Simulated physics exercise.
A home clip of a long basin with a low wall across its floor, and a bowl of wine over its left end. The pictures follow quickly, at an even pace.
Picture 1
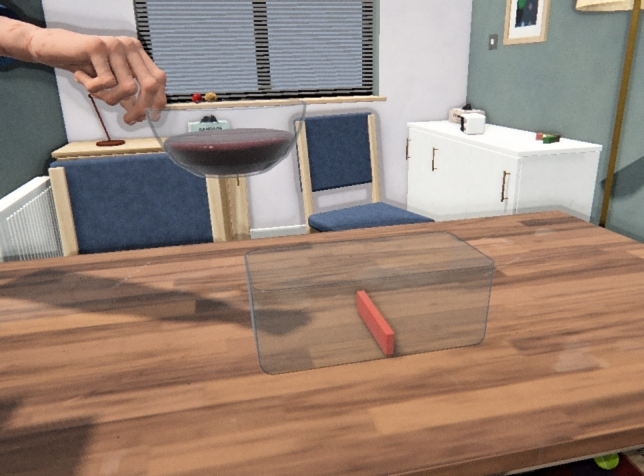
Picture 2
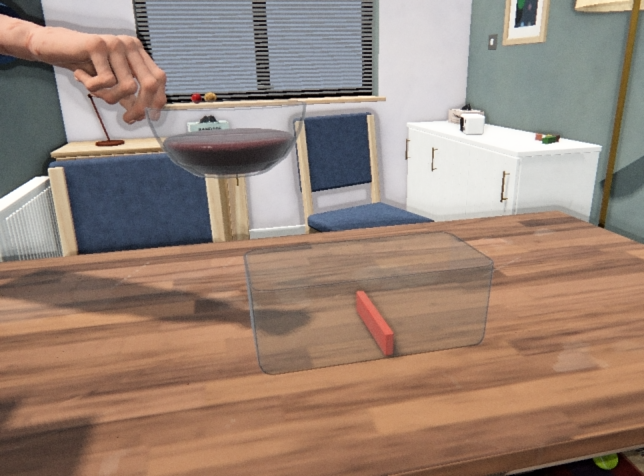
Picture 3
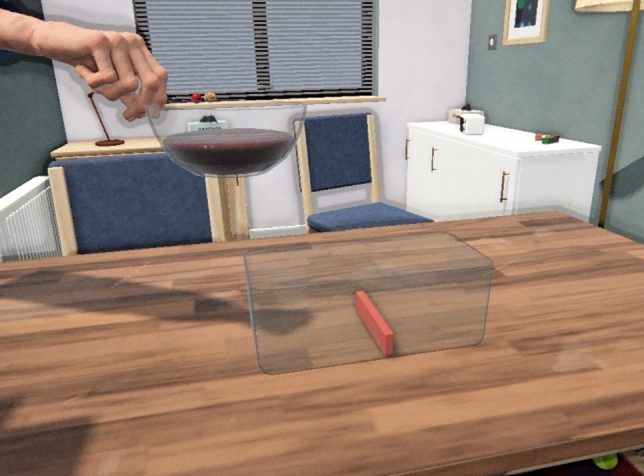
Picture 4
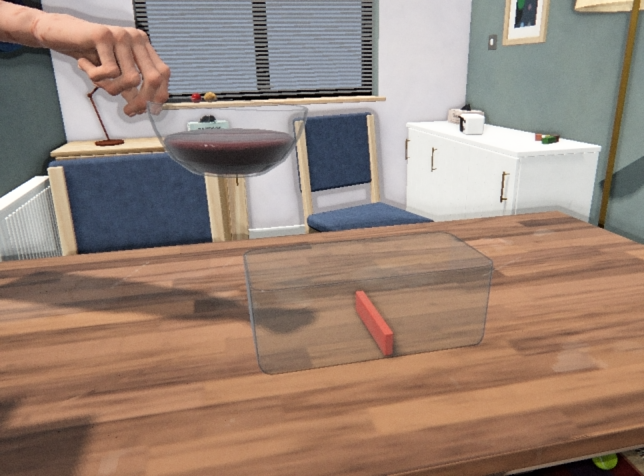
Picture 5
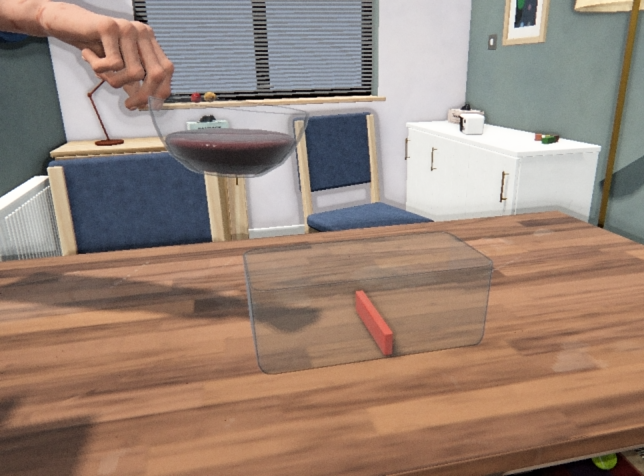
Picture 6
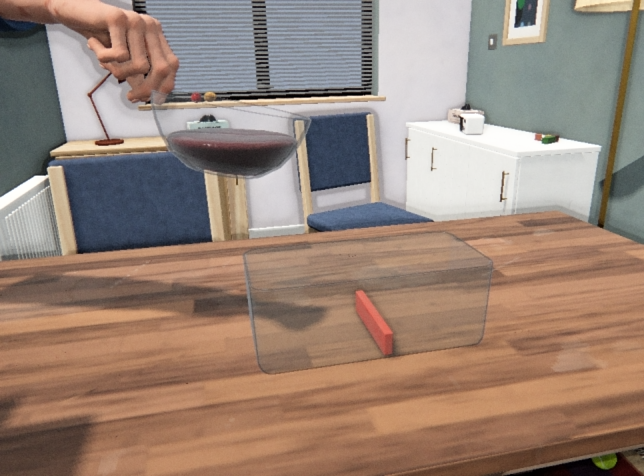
In a dining room, a hand slowly tilting a glass bowl of dark red wine rightward above a clear basin with a low red wall.
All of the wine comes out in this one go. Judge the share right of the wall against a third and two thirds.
In the end under a third is right of the wall.
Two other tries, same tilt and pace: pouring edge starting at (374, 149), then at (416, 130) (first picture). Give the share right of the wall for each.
First some 70, then 80 per cent.
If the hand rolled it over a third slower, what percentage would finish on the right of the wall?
Roughly 5 in a hundred.
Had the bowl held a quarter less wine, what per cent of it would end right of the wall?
Near 10 %.
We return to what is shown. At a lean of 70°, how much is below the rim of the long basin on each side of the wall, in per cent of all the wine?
Near 5 on the left, 0 on the right.
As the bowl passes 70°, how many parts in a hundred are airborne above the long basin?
Roughly 50 in a hundred.
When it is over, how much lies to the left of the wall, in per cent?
Near 85 %.
A moment on, the bowl is tipped part way and 47 per cent is still to pour, 4 is left of the wall and 0 right of it.
Next, the bowl is tipped on its side and 3 per cent is still to pour, 82 is left of the wall and 2 right of it.
Then the bowl is tipped right over and 0 per cent is still to pour, 88 is left of the wall and 10 right of it.
Later the bowl is tipped right over and 0 per cent is still to pour, 87 is left of the wall and 11 right of it.
Finally, 87 per cent lies left of the wall, 11 right of it and 2 outside.
